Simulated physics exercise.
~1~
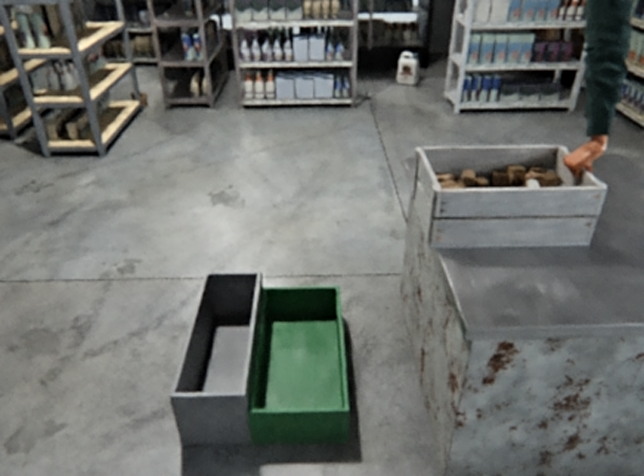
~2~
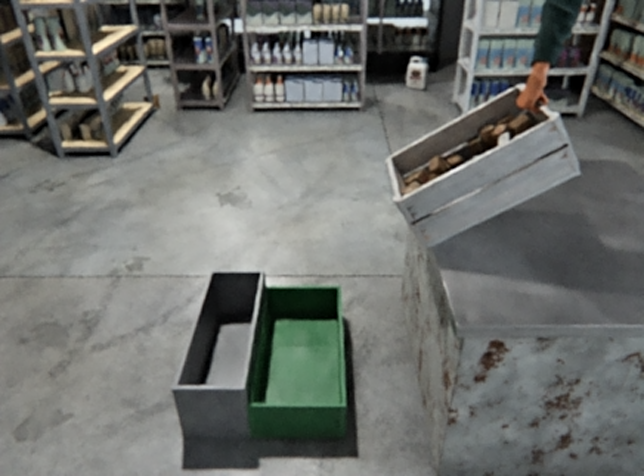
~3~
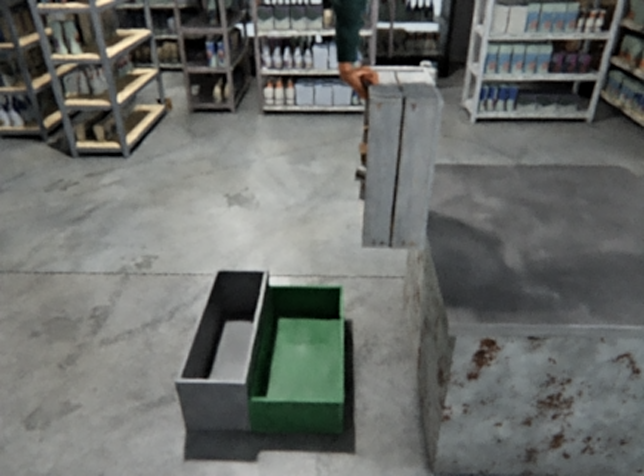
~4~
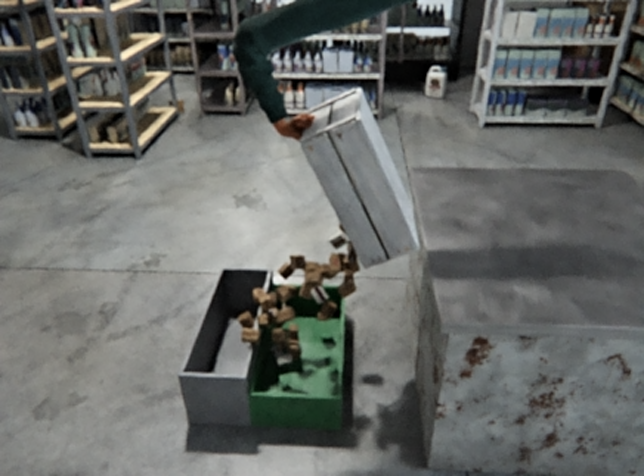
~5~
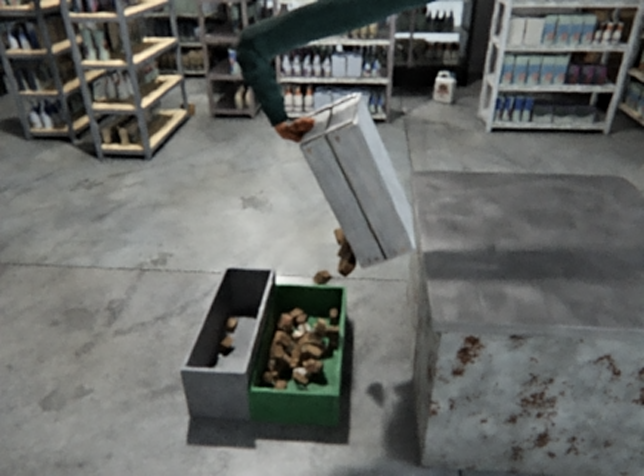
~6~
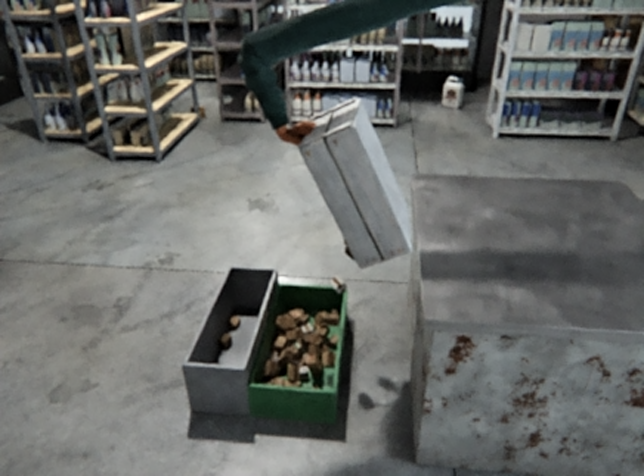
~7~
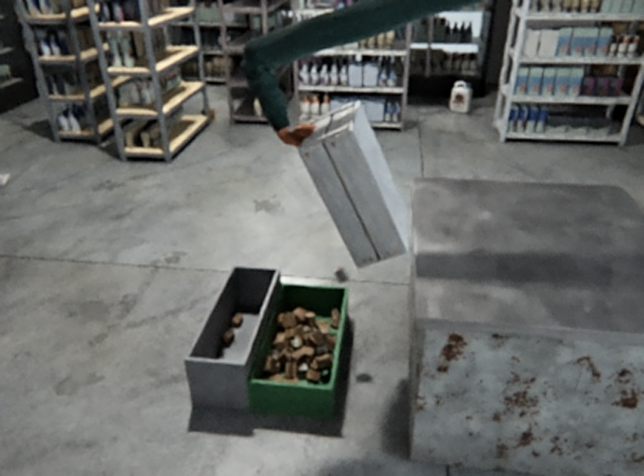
An arm tips a white crate of brown pieces, filling the green bin below mostly.
